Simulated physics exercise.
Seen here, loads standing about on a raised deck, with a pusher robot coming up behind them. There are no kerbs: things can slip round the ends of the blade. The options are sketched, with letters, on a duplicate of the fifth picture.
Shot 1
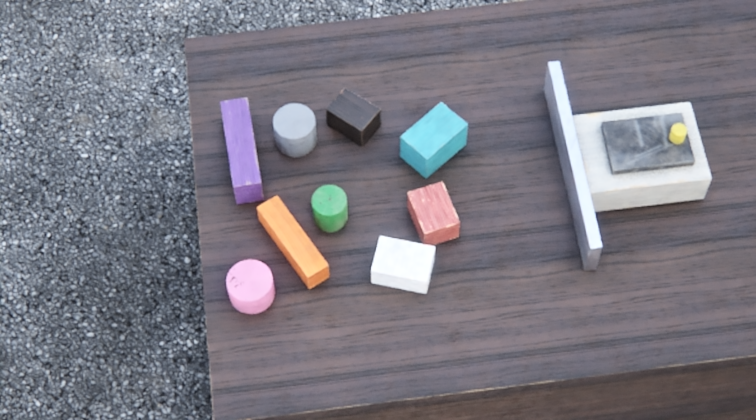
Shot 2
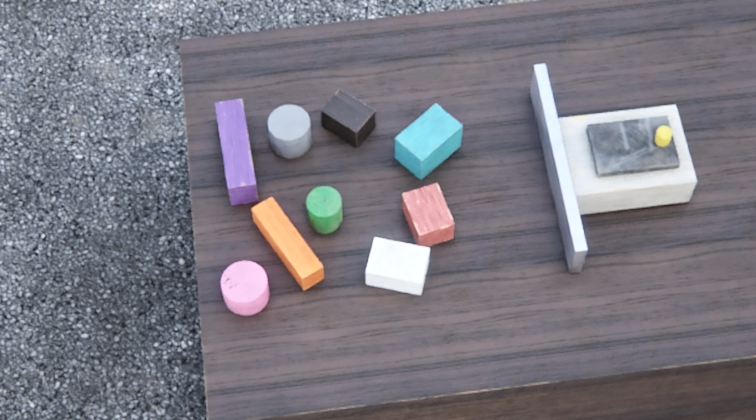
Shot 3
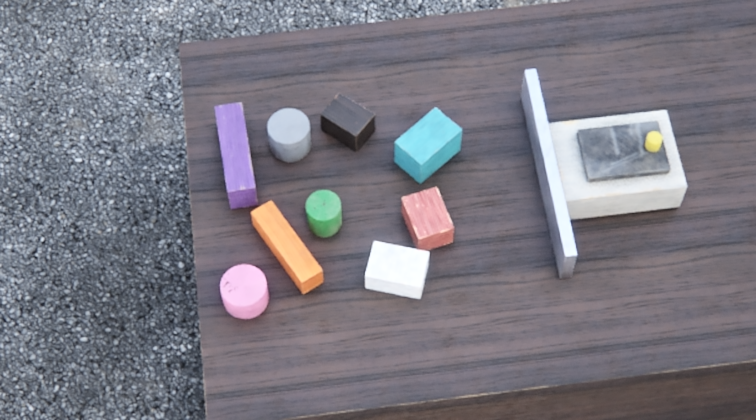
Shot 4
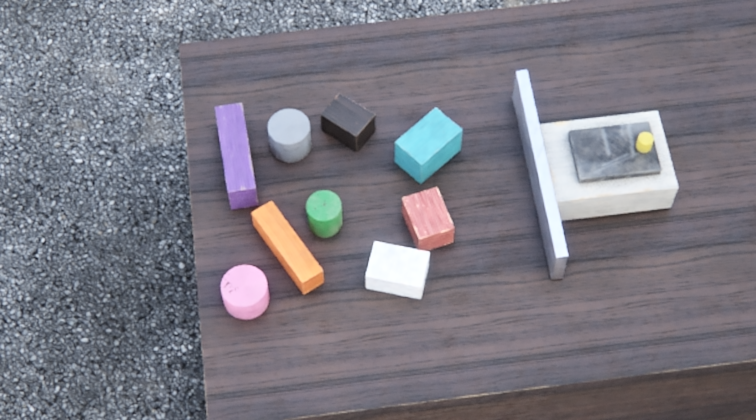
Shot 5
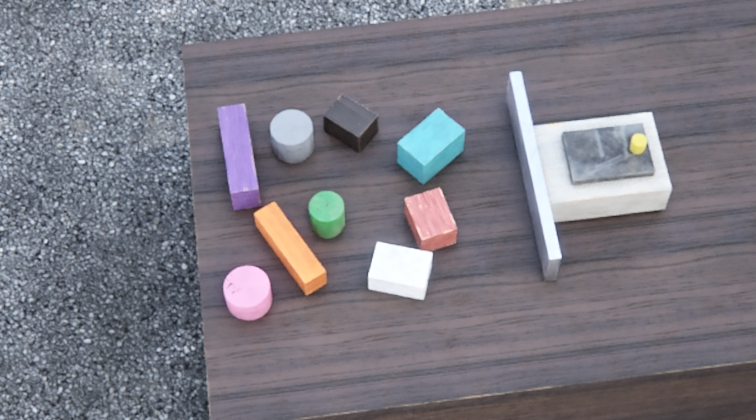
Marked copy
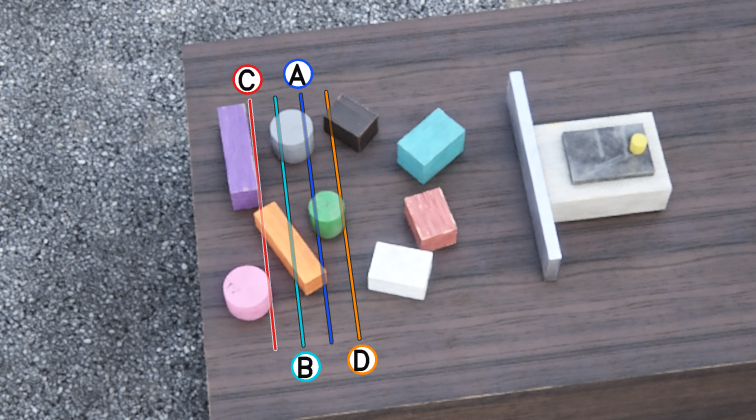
A pale machine with a long upright grey blade, a dark top panel and a small yellow knob sits at the right of a dark wood-grained deck, seen from above with speckled grey ground beyond. To its left stand purple and orange bars, grey, green and pink canisters, and black, teal, red and white crates. The machine slides steadily left toward the motionless loads, while the camera shifts slightly.
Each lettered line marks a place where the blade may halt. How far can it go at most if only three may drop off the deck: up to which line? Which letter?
Up to line C.
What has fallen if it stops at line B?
The pink canister goes over.
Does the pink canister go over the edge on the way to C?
Yes.
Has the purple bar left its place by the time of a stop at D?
By then, no.
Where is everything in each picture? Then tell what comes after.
In the first frame, purple bar (242, 151); black crate (354, 117); grey canister (295, 130).
In the second frame, robot (627, 146); white crate (397, 266).
In the third frame, robot (617, 151); green canister (324, 214).
In the fourth frame, robot (608, 152); pink canister (245, 293).
In the fifth frame, robot (602, 154); purple bar (240, 157); black crate (351, 123); grey canister (292, 136).
On the marked copy, A at (315, 212); B at (289, 216); C at (262, 219); D at (342, 209).
Taking C. A third of the way, robot (506, 165); turquoise crate (391, 154); red crate (417, 221).
Two thirds of the way, robot (408, 177); pink canister (241, 295); orange stick (262, 252).
When it is over, robot (332, 185); purple bar over the edge; orange stick over the edge; three fallen.
As for the rest, A is within the limit but short; B is within the limit but short; D is within the limit but short.
